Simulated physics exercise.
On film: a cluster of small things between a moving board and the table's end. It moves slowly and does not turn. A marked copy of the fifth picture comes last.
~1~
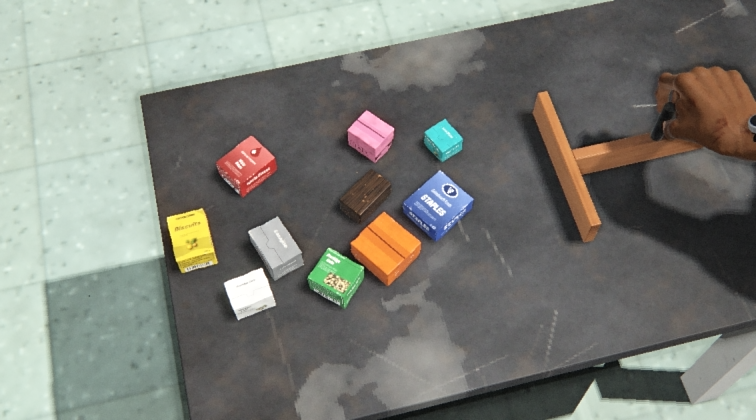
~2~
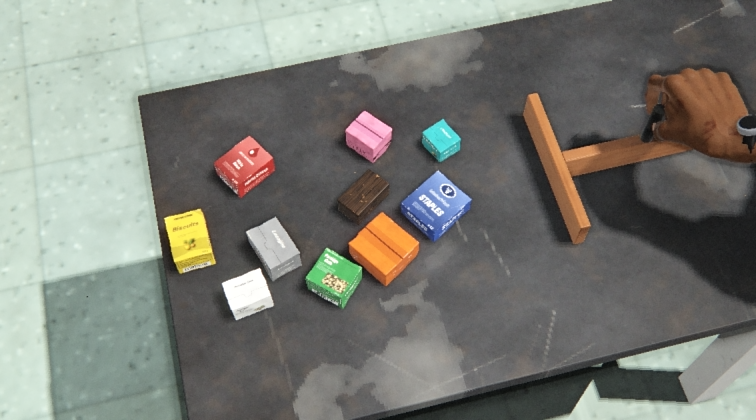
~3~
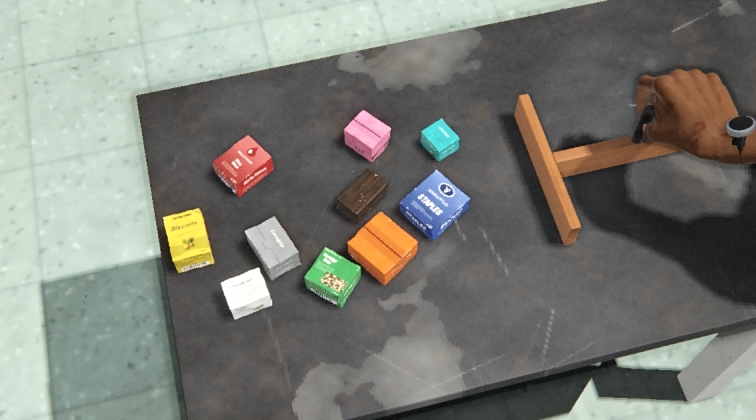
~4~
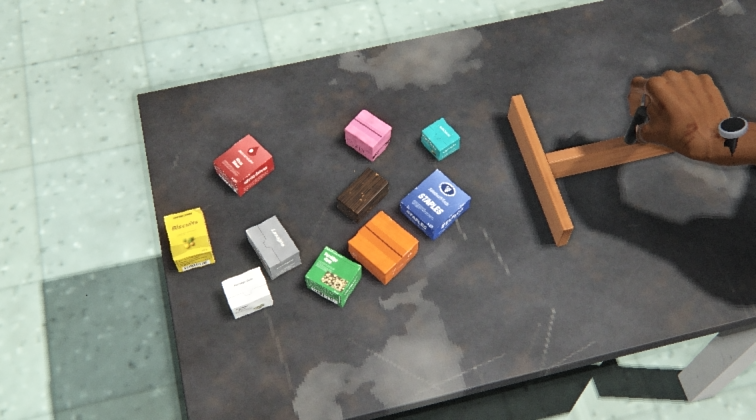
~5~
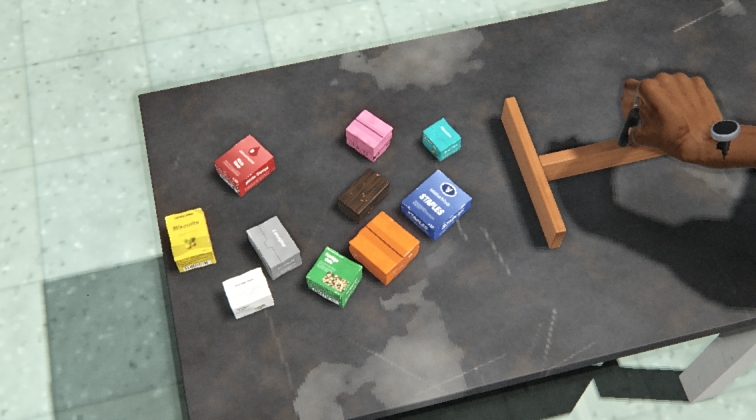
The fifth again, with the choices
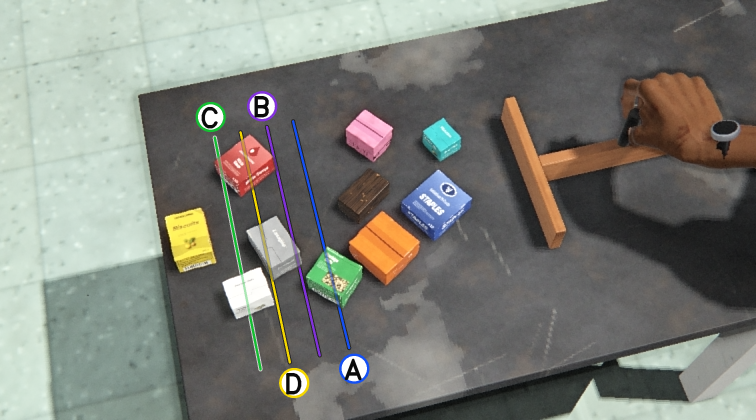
A wooden board on a handle, held by a gloved or brown hand, slid slowly left across the dark table toward a cluster of small colourful boxes, which stayed still and untouched.
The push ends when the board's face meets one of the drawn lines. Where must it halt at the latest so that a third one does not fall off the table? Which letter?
The farthest such stop is C.
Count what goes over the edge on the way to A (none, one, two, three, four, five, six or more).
In all, none.
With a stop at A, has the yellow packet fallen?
No.
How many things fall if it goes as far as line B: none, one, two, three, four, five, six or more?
By then, none.
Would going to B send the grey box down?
No.
On the marked copy, A at (319, 227); B at (292, 234); C at (236, 246); D at (264, 240).
Following C. Soon after the start, board (430, 185); pink box (356, 138); green packet (329, 282).
Later, board (323, 208); white packet (243, 299); grey box (250, 251).
In the end, board (236, 228); grey box over the edge; yellow packet over the edge; two fallen.
As for the rest, A is within the limit but short; B is within the limit but short; D is within the limit but short.
